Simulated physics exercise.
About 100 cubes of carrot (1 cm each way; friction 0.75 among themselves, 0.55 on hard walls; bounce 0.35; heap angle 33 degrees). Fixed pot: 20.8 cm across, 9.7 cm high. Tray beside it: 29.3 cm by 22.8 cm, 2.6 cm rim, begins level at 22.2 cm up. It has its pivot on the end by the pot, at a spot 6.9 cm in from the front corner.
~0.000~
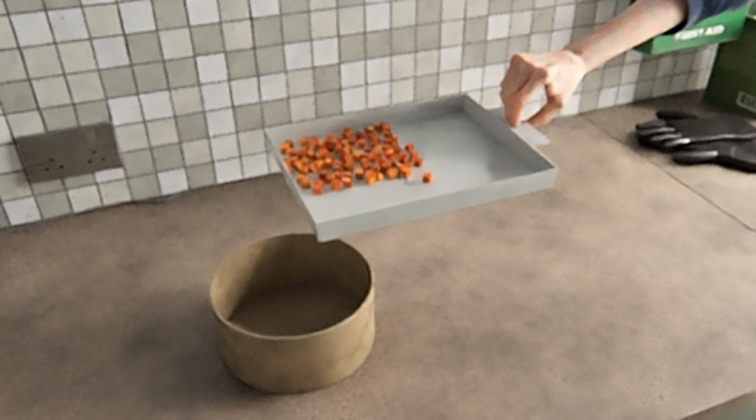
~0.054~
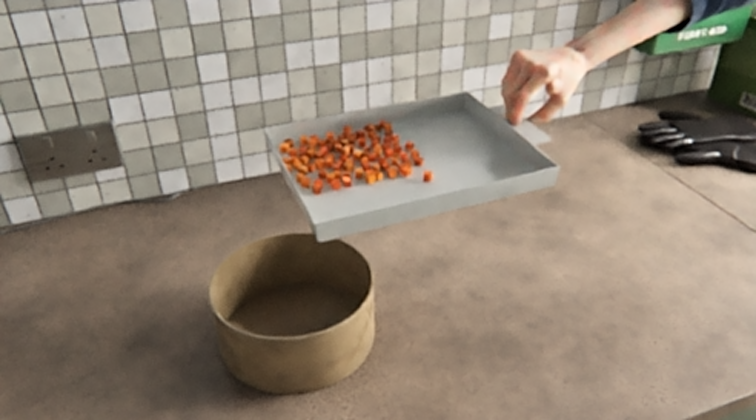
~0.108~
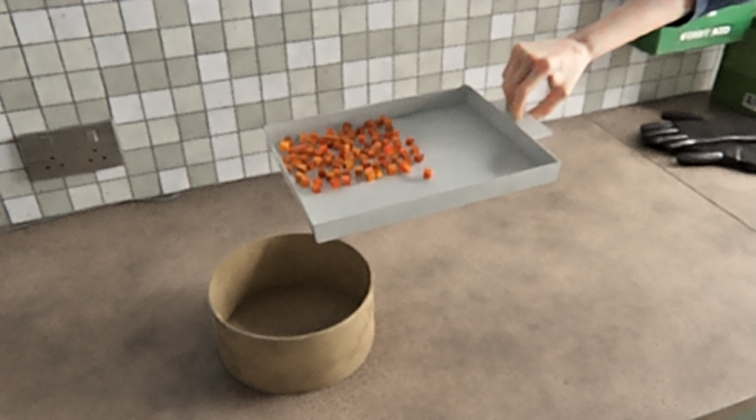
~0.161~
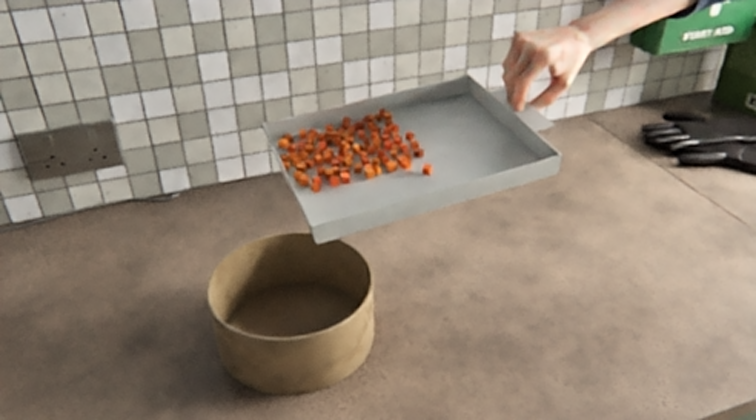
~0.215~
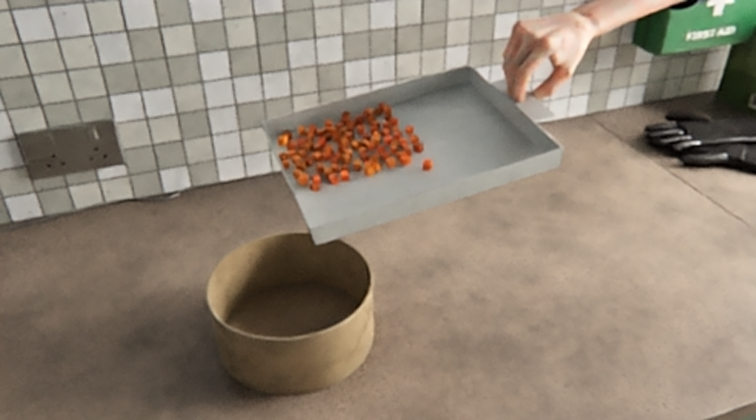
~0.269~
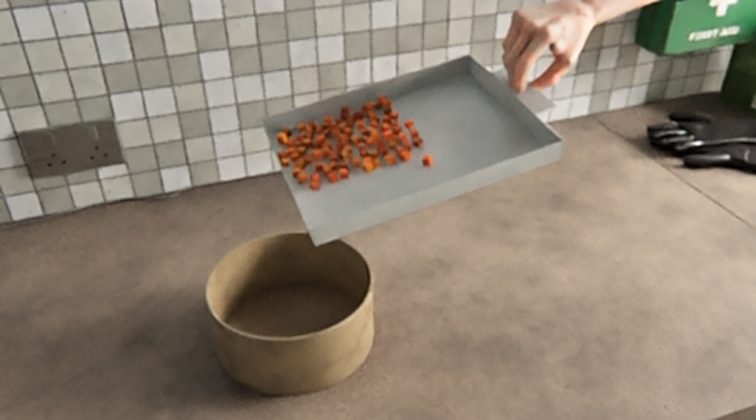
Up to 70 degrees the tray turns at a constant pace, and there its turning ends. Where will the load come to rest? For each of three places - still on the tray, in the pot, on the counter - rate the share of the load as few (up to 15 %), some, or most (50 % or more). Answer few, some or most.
Left on the tray: Most; pot: Few; counter: Few.
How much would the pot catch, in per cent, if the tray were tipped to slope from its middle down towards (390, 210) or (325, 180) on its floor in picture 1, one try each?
Roughly 0 per cent on the first try and 0 per cent on the second.
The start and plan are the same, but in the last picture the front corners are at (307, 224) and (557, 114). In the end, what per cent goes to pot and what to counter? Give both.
Per cent by place - pot 0, counter 5.
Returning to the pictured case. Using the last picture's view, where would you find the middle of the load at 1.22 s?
Load centre: About (296, 171) px.
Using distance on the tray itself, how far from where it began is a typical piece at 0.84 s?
Displacement on the tray: Roughly 3 cm.
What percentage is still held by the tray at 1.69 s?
Estimate: Near 95 in a hundred.
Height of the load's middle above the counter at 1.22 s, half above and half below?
Around 26 cm up.
Then, at 0.84 s, tilt 39 degrees; the tray holds 100 %, the pot 0 %.
Then, at 1.22 s, tilt 57 degrees; the tray holds 95 %, the pot 0 %.
After 1.69 s, tilt 70 degrees; the tray holds 95 %, the pot 0 %.
In the end, at 3.4 s, tray 90 %, pot 0 %, counter 5 %.
